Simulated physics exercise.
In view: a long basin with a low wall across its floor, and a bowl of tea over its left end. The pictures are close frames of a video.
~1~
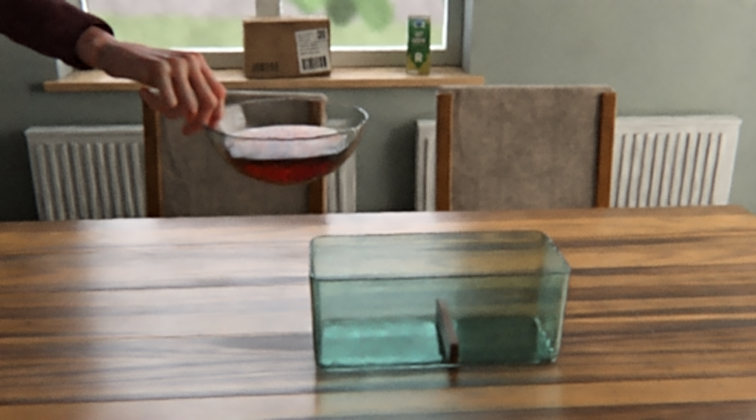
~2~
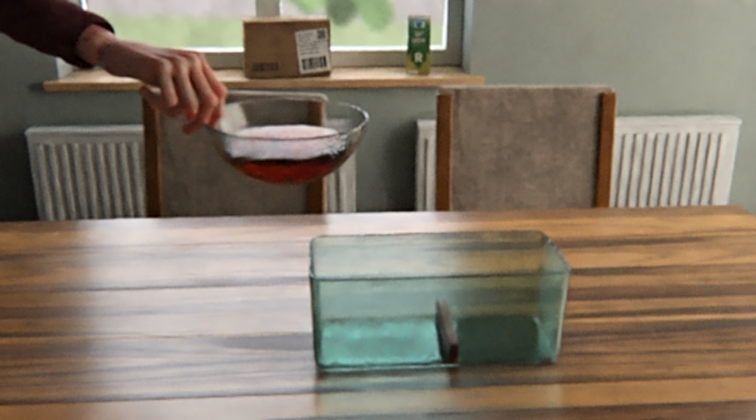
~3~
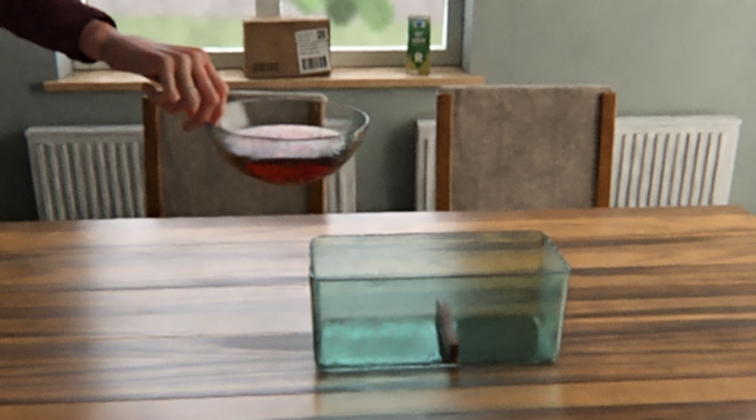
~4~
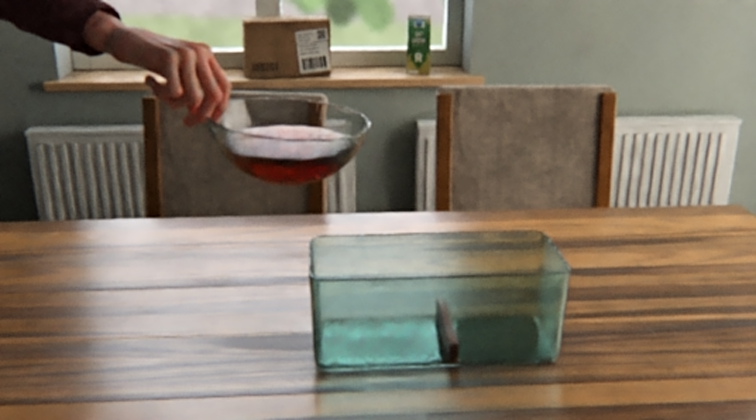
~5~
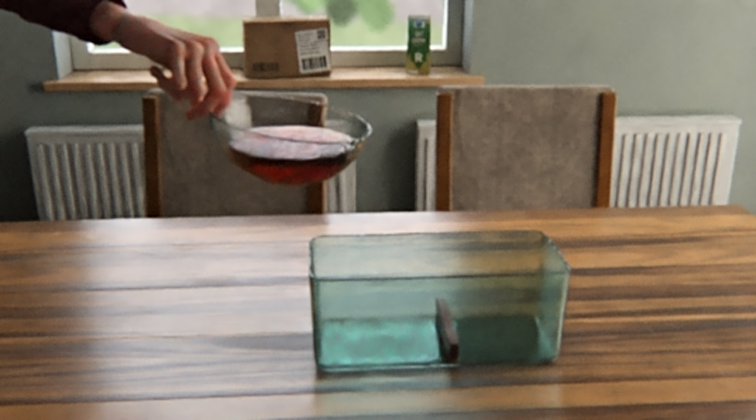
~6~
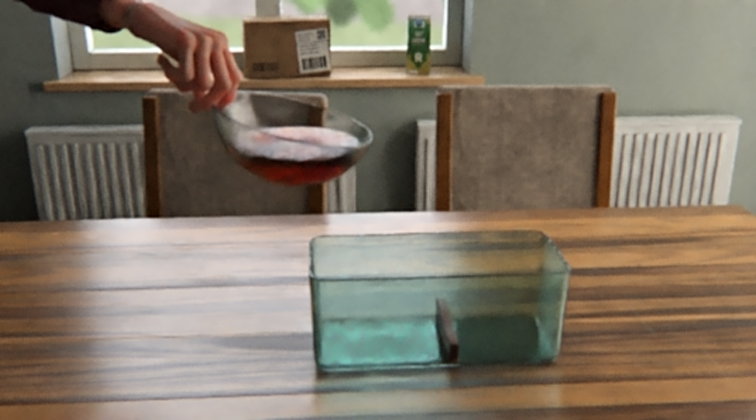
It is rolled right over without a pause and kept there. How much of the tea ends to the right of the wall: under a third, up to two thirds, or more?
It comes to under a third.
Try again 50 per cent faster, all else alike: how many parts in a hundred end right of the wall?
It comes to 20 per cent or so.
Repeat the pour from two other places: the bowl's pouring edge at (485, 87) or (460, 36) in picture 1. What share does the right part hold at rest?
About 80 and 85 per cent.
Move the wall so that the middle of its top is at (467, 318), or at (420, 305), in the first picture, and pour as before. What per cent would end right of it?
Roughly 15 per cent, and 25 per cent.
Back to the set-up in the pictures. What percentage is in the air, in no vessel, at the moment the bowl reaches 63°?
Close to 30 per cent.
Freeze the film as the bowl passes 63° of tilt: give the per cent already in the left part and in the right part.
Near 25 on the left, 0 on the right.
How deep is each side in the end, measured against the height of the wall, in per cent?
Near 80 on the left, 10 on the right.
A moment on, the bowl is tipped part way and 42 per cent is still to pour, 26 is left of the wall and 0 right of it.
Next, the bowl is tipped on its side and 0 per cent is still to pour, 90 is left of the wall and 9 right of it.
Then the bowl is tipped right over and 0 per cent is still to pour, 88 is left of the wall and 12 right of it.
Later the bowl is tipped right over and 0 per cent is still to pour, 87 is left of the wall and 12 right of it.
At rest 87 per cent lies left of the wall, 12 right of it and 0 outside.
